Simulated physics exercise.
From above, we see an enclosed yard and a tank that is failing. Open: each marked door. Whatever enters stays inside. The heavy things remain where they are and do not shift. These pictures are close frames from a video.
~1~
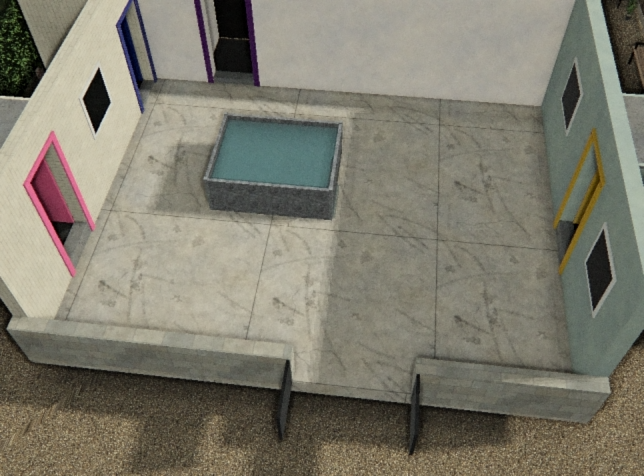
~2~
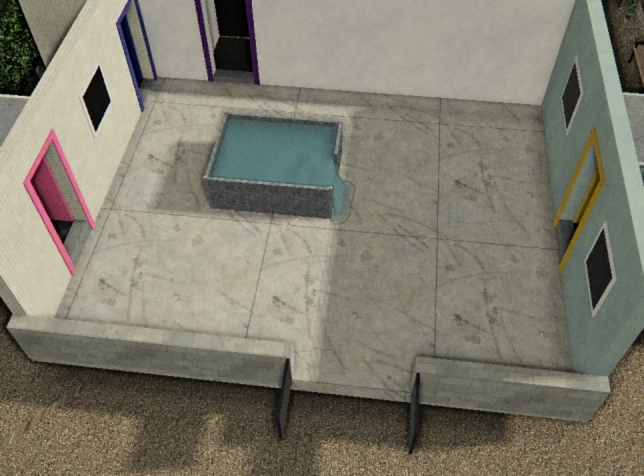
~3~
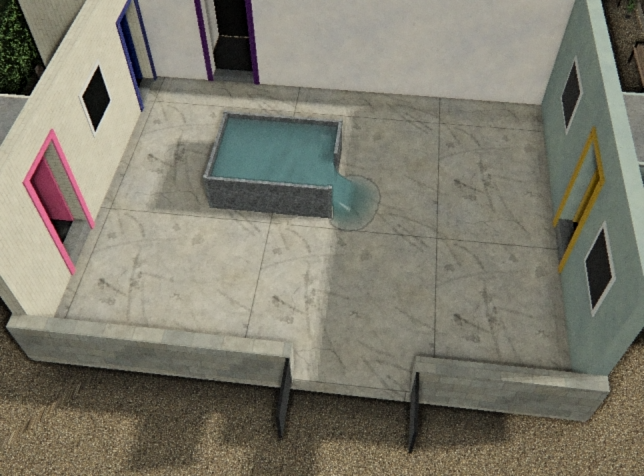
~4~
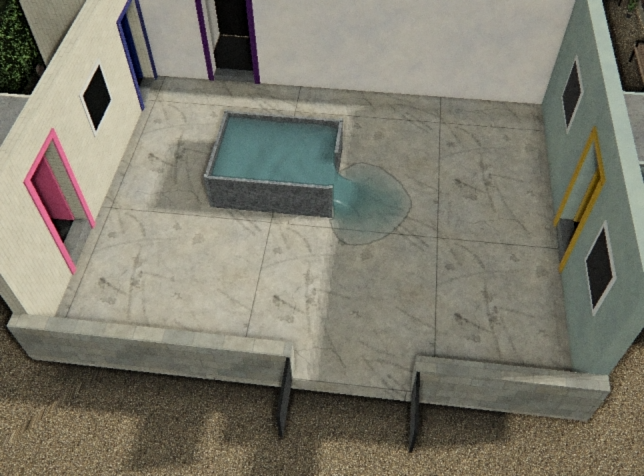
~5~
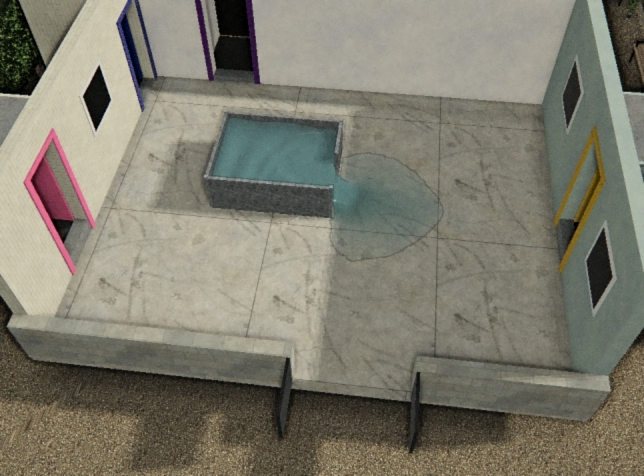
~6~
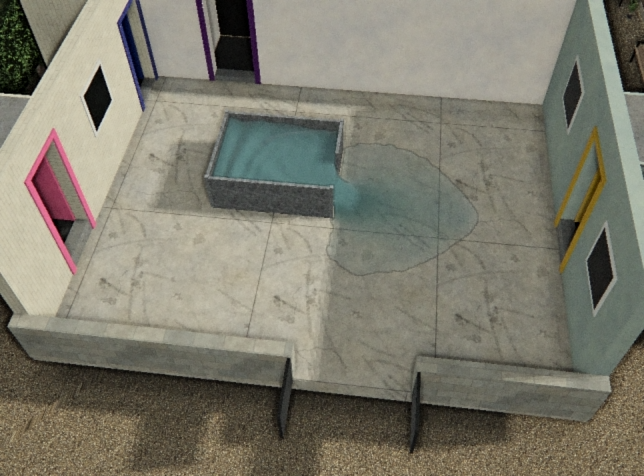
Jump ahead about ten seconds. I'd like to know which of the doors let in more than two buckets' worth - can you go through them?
The blue door will be at or under the cap; the yellow door will be at or under the cap; the purple door will be at or under the cap; the pink door will be at or under the cap.
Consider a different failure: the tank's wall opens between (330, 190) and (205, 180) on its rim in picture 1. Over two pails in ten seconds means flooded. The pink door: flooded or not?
Pink: Below the limit.
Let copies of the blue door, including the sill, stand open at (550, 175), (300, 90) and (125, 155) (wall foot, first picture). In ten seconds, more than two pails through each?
In the listed order: Tops the limit, stays within it, stays within it.
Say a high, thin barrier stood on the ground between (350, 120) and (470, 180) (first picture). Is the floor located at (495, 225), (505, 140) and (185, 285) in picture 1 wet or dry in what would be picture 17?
Taking the points in order, they are inundated, high and dry and high and dry.
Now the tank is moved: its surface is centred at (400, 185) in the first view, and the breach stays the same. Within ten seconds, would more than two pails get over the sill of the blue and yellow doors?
Here's my take: The blue door doesn't reach it, and the yellow door gets past it.
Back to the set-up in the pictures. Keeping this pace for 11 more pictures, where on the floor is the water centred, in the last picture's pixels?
My pick is pixel (359, 199).
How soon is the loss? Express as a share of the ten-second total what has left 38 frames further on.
Close to 40 per cent, I'd say.
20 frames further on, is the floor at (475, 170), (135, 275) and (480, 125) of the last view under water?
In turn, the points end up soaked, high and dry and soaked.
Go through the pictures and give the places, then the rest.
The water tank at (276, 153) is whole and still, in the first picture.
Water pours out at (332, 189) and has run to (341, 220), in the second picture.
The front is at (376, 198), out from the gap at (331, 190), in the third picture.
The front is at (406, 200), out from the gap at (332, 191), in the fourth picture.
Water pours out at (332, 191) and has run to (438, 213), in the fifth picture.
The front is at (472, 221), out from the gap at (333, 191), in the sixth picture.
A moment on, water covers 25 % of the floor; the blue door not reached, the yellow door wet at the sill, nothing in, the purple door not reached, the pink door not reached.
Next, water covers 35 % of the floor; the blue door not reached, the yellow door wet at the sill, nothing in, the purple door not reached, the pink door not reached.
Then, water covers 40 % of the floor; the blue door not reached, the yellow door wet at the sill, nothing in, the purple door not reached, the pink door not reached.
Later, water covers 55 % of the floor; the blue door not reached, the yellow door wet at the sill, nothing in, the purple door not reached, the pink door not reached.
In the end, water covers 95 % of the floor; the blue door wet at the sill, nothing in, the yellow door wet at the sill, nothing in, the purple door wet at the sill, nothing in, the pink door wet at the sill, nothing in.
